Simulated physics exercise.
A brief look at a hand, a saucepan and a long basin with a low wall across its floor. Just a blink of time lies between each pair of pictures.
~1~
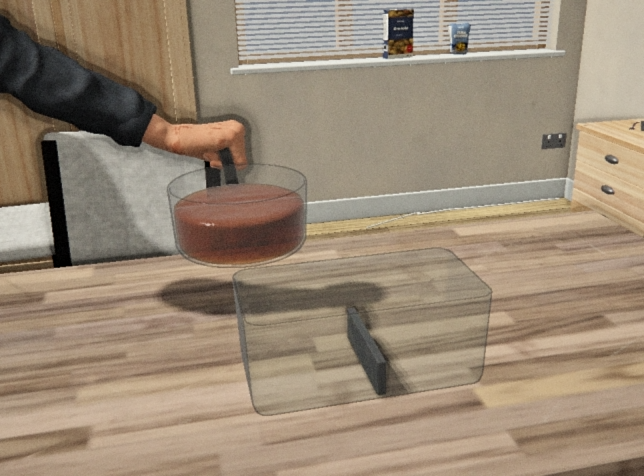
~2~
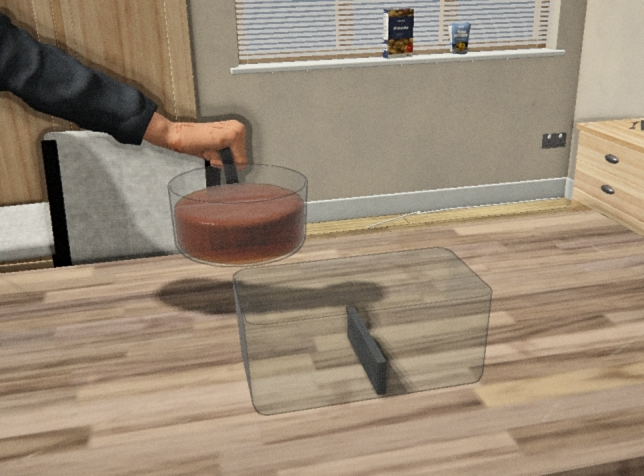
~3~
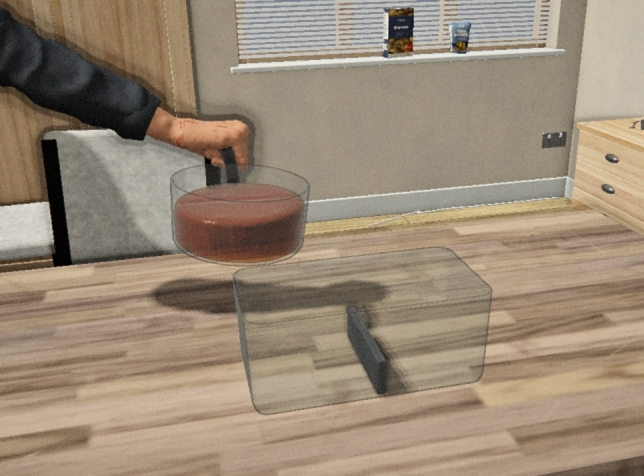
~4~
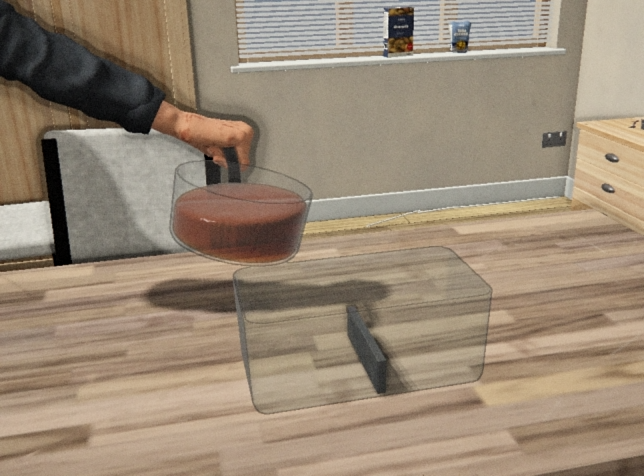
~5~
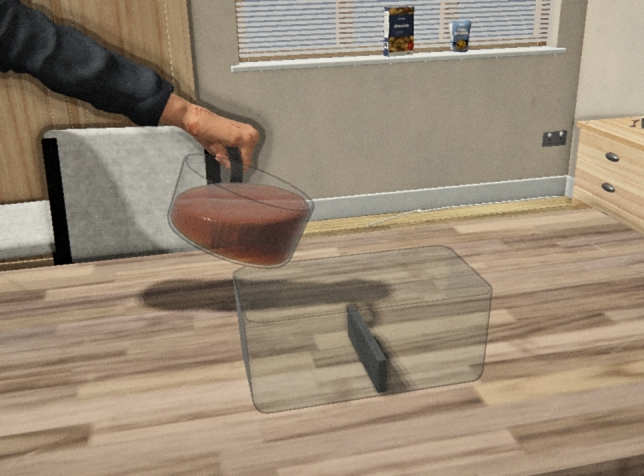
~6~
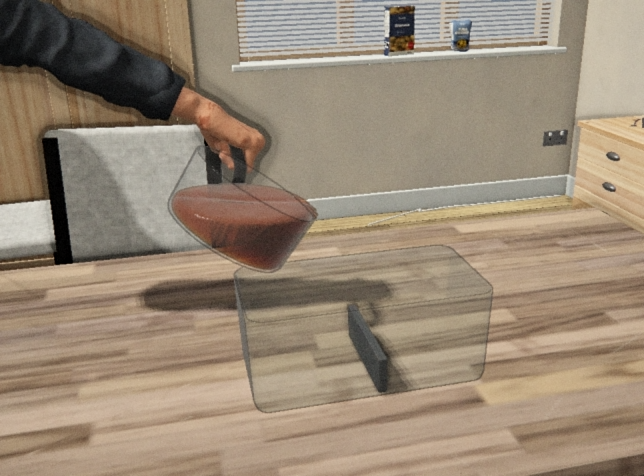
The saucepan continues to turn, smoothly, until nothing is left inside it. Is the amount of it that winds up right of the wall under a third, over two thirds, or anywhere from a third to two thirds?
Stops short of a third.
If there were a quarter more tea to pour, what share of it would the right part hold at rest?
Close to 25 per cent, more or less.
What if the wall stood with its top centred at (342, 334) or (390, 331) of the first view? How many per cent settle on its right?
It would come to roughly 35 per cent the first time and roughly 15 per cent the second.
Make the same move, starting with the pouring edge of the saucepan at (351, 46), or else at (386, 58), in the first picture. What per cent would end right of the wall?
In order, roughly 65 percent and 70 percent.
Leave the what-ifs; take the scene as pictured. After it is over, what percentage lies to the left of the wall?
That works out to roughly 85 percent.
A moment on, the saucepan is tipped on its side and 24 per cent is still to pour, 42 is left of the wall and 1 right of it.
Next, the saucepan is tipped right over and 6 per cent is still to pour, 83 is left of the wall and 4 right of it.
Then the saucepan is tipped right over and 1 per cent is still to pour, 83 is left of the wall and 10 right of it.
Later the saucepan is tipped right over and 0 per cent is still to pour, 83 is left of the wall and 12 right of it.
In the end 83 per cent lies left of the wall, 12 right of it and 5 outside.
